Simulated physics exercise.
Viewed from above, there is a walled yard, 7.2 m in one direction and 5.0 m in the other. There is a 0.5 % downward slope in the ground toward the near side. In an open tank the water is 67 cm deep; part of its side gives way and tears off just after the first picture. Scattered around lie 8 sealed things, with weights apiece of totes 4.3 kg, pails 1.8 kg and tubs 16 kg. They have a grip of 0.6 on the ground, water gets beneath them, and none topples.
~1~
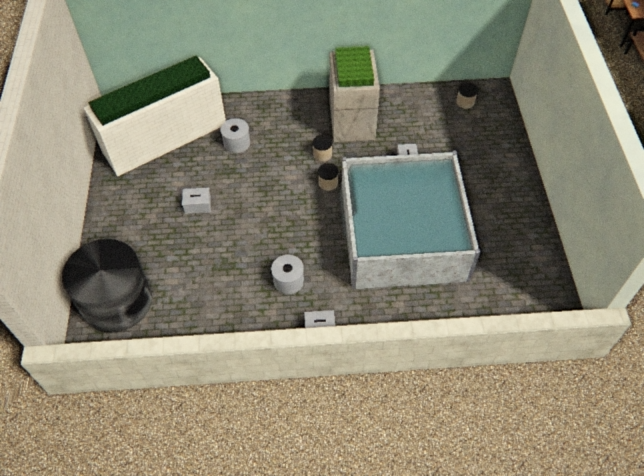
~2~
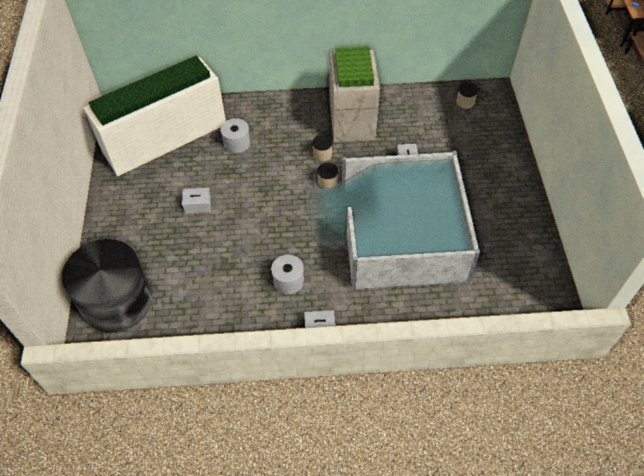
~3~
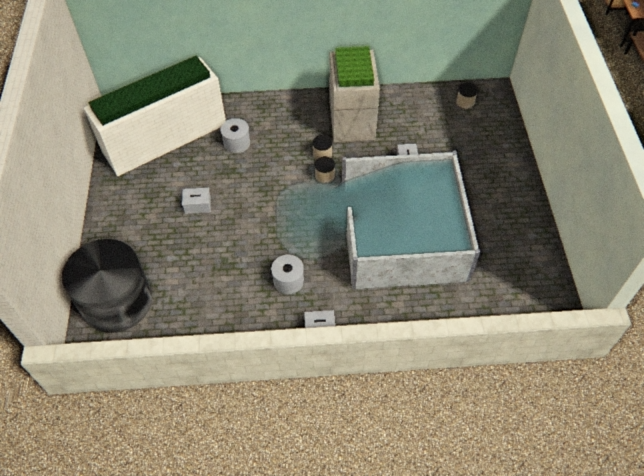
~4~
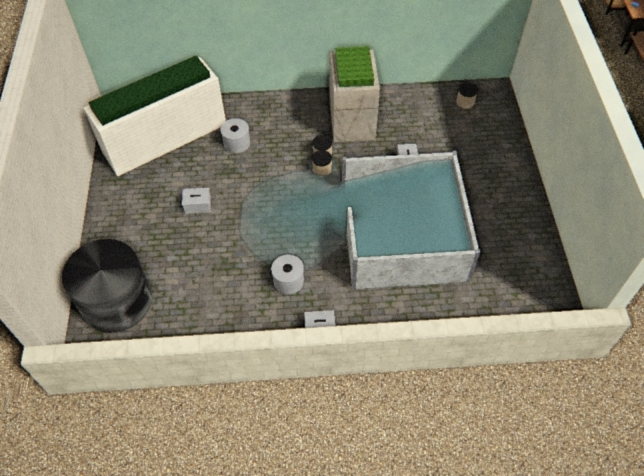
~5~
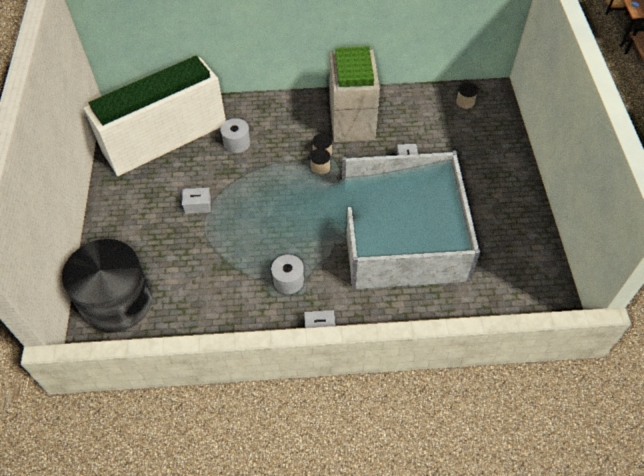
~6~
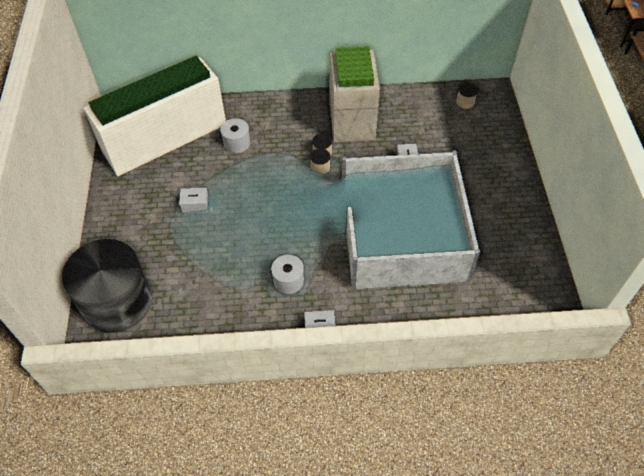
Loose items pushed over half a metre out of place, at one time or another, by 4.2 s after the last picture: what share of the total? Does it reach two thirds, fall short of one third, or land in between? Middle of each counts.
Seems to me it will not amount to a third.
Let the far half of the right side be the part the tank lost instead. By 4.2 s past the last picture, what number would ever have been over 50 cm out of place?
Then 4 of them would.
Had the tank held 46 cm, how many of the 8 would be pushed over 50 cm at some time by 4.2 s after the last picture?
Result: 1.
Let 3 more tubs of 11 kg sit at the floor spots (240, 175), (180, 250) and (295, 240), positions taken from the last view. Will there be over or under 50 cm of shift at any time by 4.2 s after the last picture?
Going through them in turn, I'd say beyond, beyond and beyond.
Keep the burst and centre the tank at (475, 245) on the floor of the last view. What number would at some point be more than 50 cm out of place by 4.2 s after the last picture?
5.
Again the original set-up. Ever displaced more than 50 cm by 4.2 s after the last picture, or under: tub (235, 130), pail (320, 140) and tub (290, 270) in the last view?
The first is inside the limit, the second inside the limit, and the third inside the limit.
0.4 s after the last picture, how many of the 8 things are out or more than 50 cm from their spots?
By then the count is 1.
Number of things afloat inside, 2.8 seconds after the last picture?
Total: 1.
Then, 0.4 s after the last picture 1 of 8 are over 50 cm from their spots; 0 afloat.
Then, 1.5 s after the last picture 1 of 8 are over 50 cm from their spots; 1 afloat.
Then, 2.8 s after the last picture 1 of 8 are over 50 cm from their spots; 1 afloat.
Then, 4.2 s after the last picture 1 of 8 are over 50 cm from their spots, and 1 have been at some point; 1 afloat.
